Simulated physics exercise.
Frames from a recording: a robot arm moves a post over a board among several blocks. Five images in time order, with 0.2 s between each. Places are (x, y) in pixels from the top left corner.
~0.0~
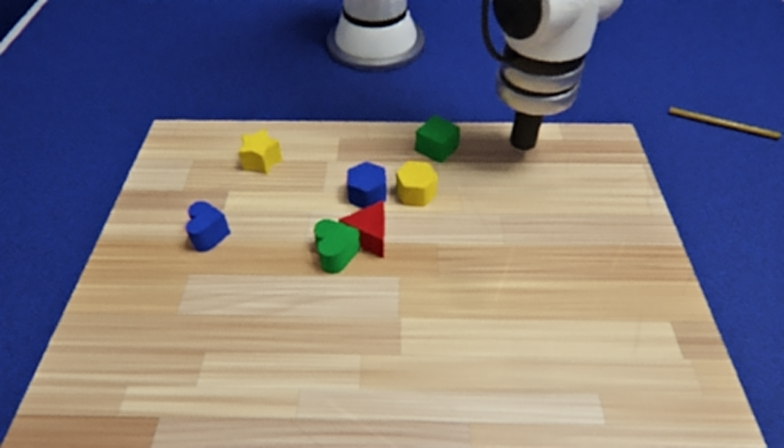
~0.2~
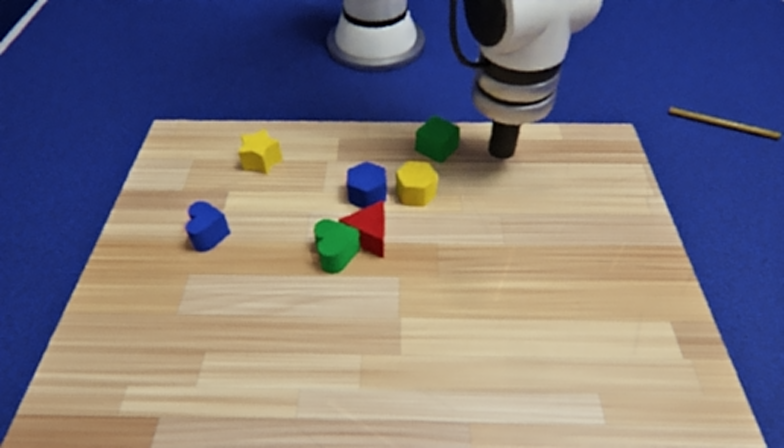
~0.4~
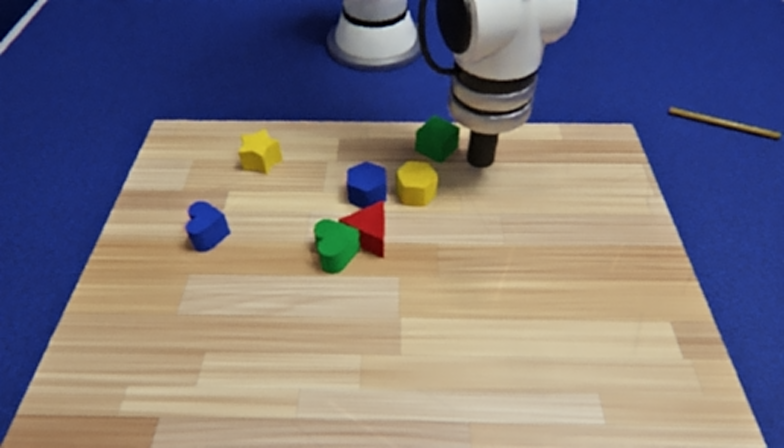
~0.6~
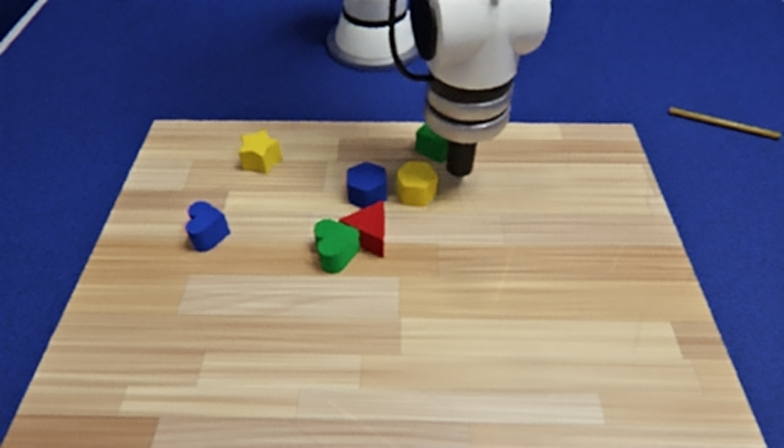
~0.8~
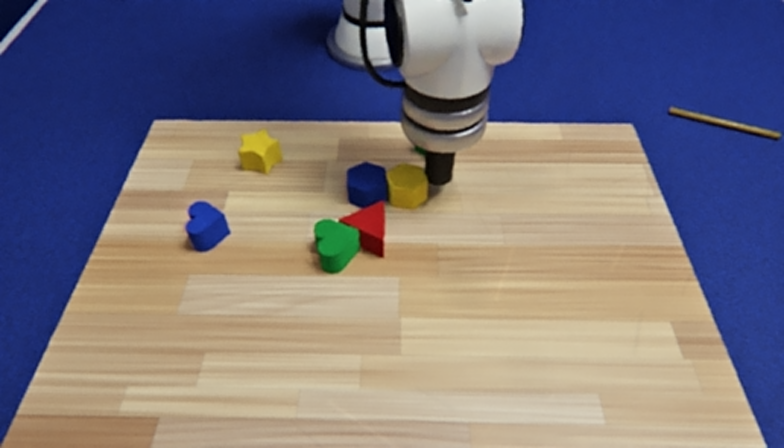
At the start, a robot arm holds a dark post near the top right of a wooden board scattered with colourful blocks. The post moves left and slightly downward past the green block while the blocks stay still, then nudges the yellow hexagonal block slightly left, against the blue hexagonal one.
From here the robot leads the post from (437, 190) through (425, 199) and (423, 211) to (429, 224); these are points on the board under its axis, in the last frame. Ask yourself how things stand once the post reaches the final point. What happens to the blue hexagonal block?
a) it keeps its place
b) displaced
Option b.
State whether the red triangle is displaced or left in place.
That block stands still.
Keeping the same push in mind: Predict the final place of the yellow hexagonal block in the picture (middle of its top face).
Its top middle: (388, 185).
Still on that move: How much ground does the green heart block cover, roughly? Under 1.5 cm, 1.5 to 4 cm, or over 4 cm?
Net shift: Below 1.5 cm.
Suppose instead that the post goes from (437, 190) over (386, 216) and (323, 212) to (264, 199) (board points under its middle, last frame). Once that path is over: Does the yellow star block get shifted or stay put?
It moves.
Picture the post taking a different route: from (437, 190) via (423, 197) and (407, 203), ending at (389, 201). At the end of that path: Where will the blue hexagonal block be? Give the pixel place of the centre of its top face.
When the path ends, it will be at (319, 173).
The first path, step by step. Halfway along, post (422, 191); blue hexagonal block (351, 176); yellow hexagonal block (389, 184), turned 25° clockwise.
At the end, post (430, 210); green heart block unmoved; blue hexagonal block (351, 176); red triangle unmoved; yellow hexagonal block (388, 185), turned 25° clockwise.
